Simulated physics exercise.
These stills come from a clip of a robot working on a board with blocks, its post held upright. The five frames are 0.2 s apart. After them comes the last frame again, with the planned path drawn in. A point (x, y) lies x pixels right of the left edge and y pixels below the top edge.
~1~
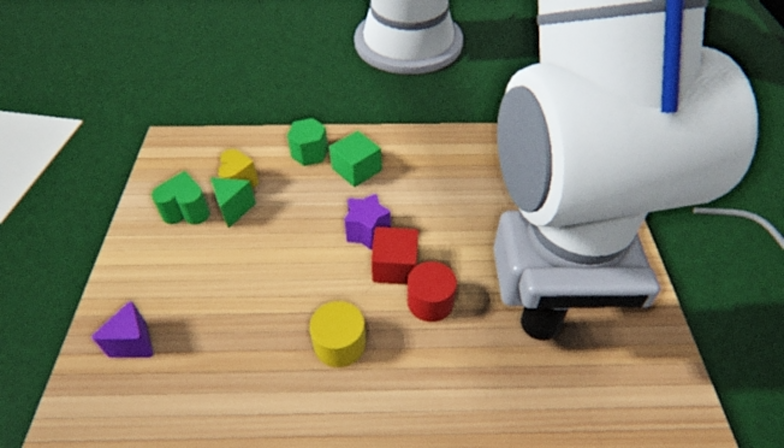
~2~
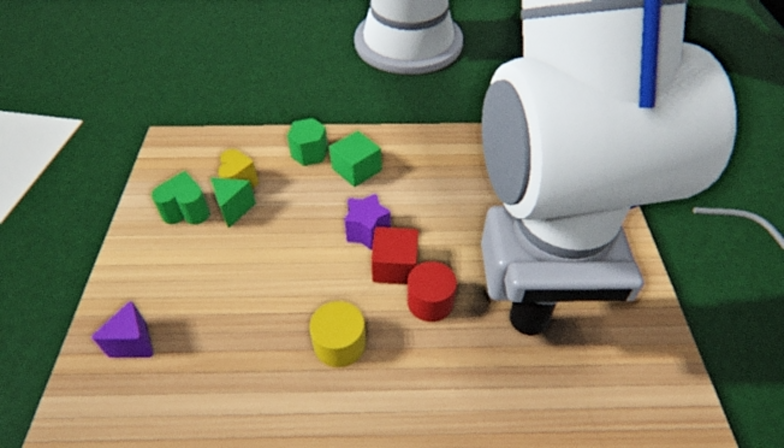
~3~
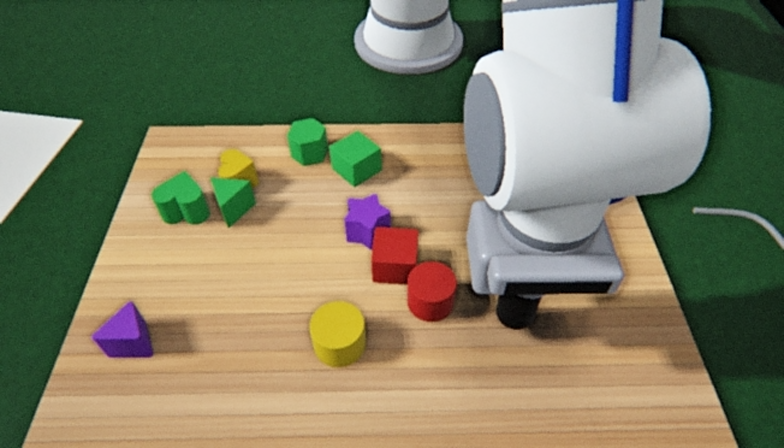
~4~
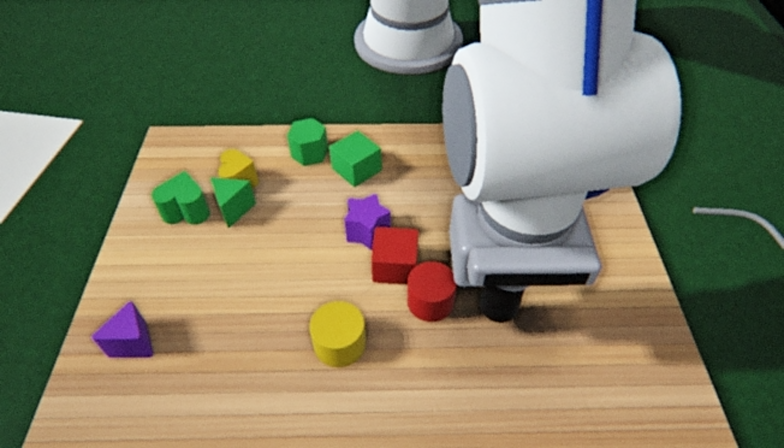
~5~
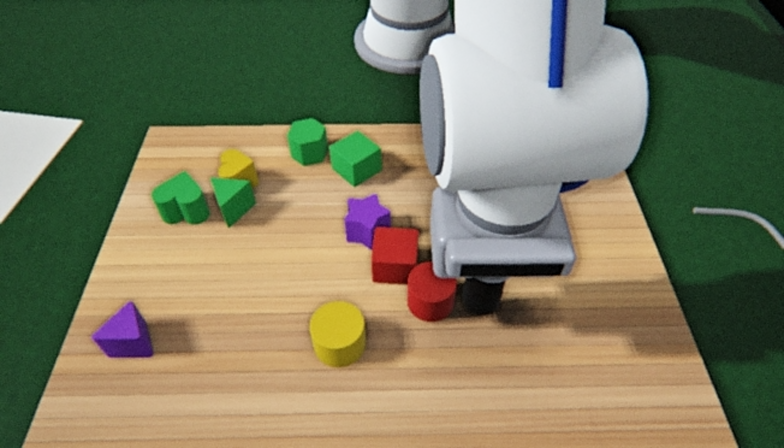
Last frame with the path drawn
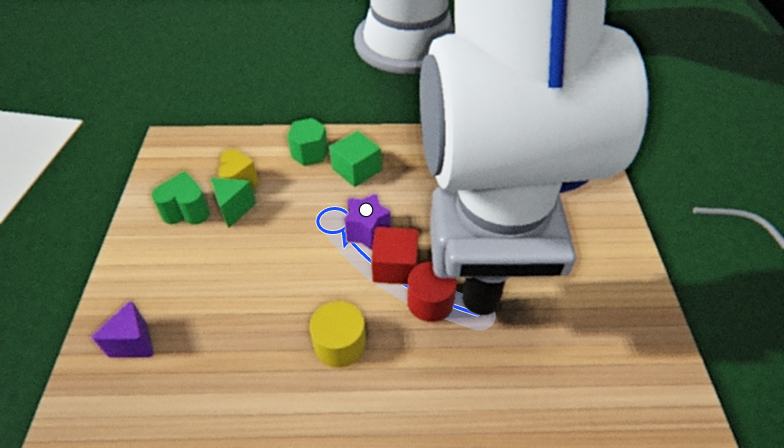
At the start, a white robot arm holds its dark tip over the right side of a wooden board scattered with green, yellow, purple and red blocks. The arm then moves steadily left until the tip is close beside the red disc, while the blocks stay still.
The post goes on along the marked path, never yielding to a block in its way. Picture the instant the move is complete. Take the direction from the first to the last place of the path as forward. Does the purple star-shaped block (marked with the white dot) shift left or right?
That's a shift to the right.
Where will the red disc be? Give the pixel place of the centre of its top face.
My prediction: (358, 278).
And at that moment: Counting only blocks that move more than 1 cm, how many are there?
A group of three or more is moved.
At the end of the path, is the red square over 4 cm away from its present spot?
Going by the path, yes.
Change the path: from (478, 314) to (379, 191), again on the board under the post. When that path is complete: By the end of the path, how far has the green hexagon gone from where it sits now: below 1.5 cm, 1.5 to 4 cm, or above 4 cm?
Distance: Below 1.5 cm.
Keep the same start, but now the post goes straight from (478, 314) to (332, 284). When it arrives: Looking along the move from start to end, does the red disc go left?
Answer: Yes.
The line goes from (478, 314) by way of (416, 291) and (367, 258) to (334, 220); the dot is on the purple star-shaped block.
The first path, step by step. One third of the way, post (416, 276); purple star-shaped block (364, 206); red square (365, 241), turned 85° clockwise; red disc (375, 279).
Two thirds of the way, post (366, 243); purple star-shaped block (362, 202), turned 15° clockwise; red square (329, 226), turned 110° clockwise; red disc (358, 278).
At the end, post (332, 205); green square unmoved; purple star-shaped block (355, 180), turned 90° clockwise; red square (295, 210), turned 55° clockwise; red disc (358, 278).
